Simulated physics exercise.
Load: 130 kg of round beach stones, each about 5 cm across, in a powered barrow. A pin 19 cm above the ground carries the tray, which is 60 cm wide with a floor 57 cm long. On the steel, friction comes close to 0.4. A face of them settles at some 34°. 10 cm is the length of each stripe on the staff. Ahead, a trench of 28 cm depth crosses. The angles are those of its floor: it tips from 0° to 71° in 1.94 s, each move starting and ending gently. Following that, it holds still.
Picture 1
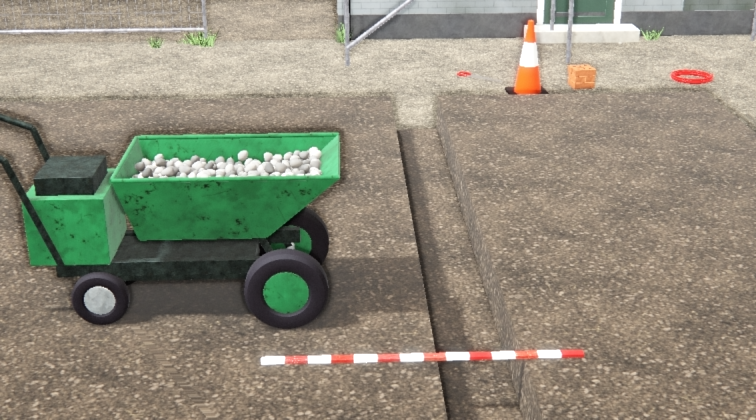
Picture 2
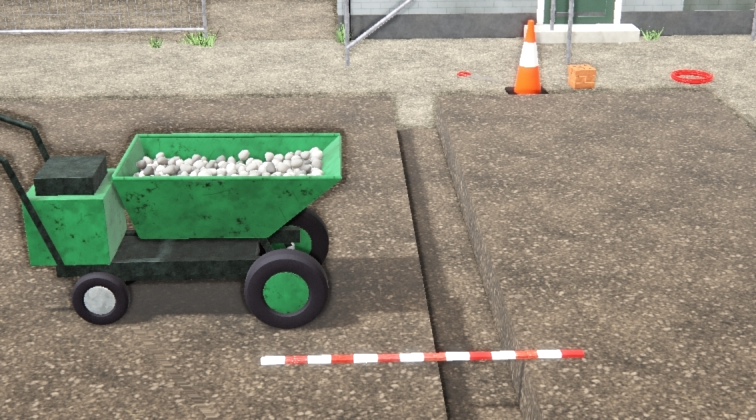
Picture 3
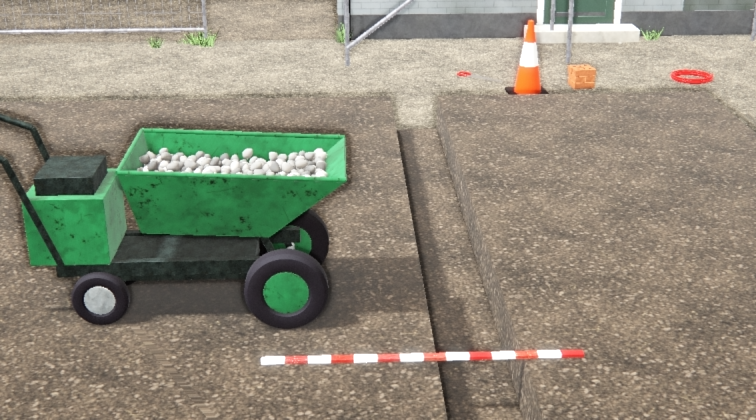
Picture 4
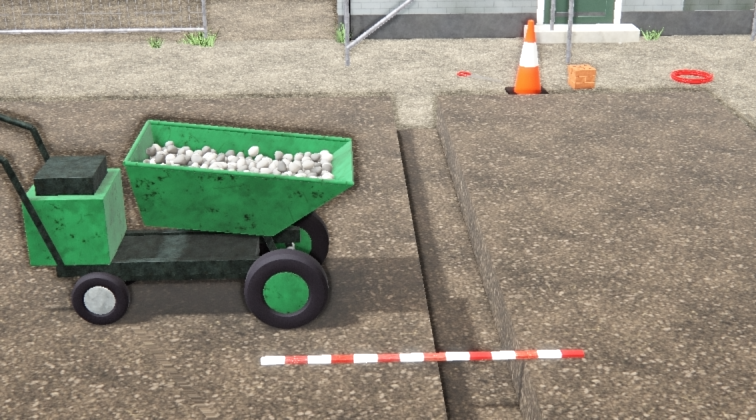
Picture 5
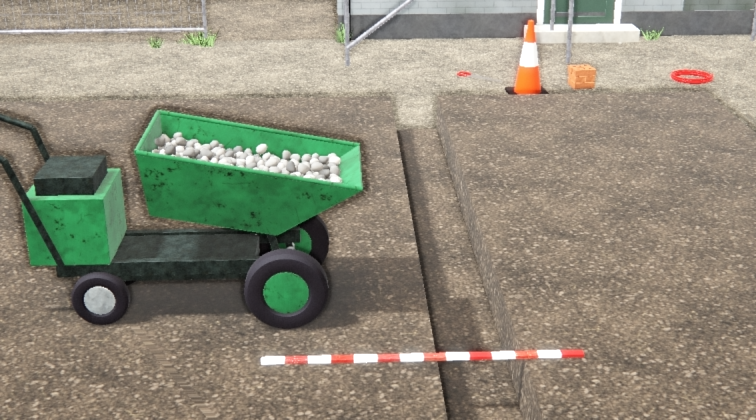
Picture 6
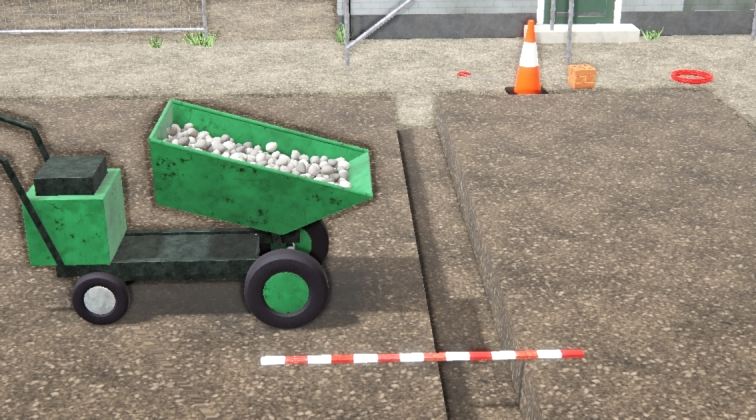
A green powered barrow stands still while its tray of pale stones tilts gradually to the right.
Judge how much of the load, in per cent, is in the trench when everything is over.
I judge it at about 99 per cent.
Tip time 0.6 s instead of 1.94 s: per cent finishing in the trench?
Probably about 90 in a hundred.
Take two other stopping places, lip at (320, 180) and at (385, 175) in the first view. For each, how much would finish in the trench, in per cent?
Some 95 and some 70 per cent, in that order.
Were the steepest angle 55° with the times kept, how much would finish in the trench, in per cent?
Then close to 100 per cent.
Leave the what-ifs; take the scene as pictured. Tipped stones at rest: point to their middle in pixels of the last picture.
I'd point somewhere around (466, 331).
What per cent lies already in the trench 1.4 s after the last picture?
About 80 per cent by then.
Then, 0.9 s after the last picture the floor is at 60°, 96 % in the tray, 1 % short of the trench, 3 % in the trench; the foremost stones are at (444, 267).
Then, 1.4 s after the last picture the floor is at 71°, 17 % in the tray, 82 % in the trench; the foremost stones are at (521, 308).
Then, 1.8 s after the last picture the floor is at 71°, 1 % in the tray, 98 % in the trench, 1 % past the trench; the foremost stones are at (545, 285).
Then, 3.7 s after the last picture the floor is at 71°, 0 % in the tray, 99 % in the trench, 1 % past the trench; the foremost stones are at (548, 281).
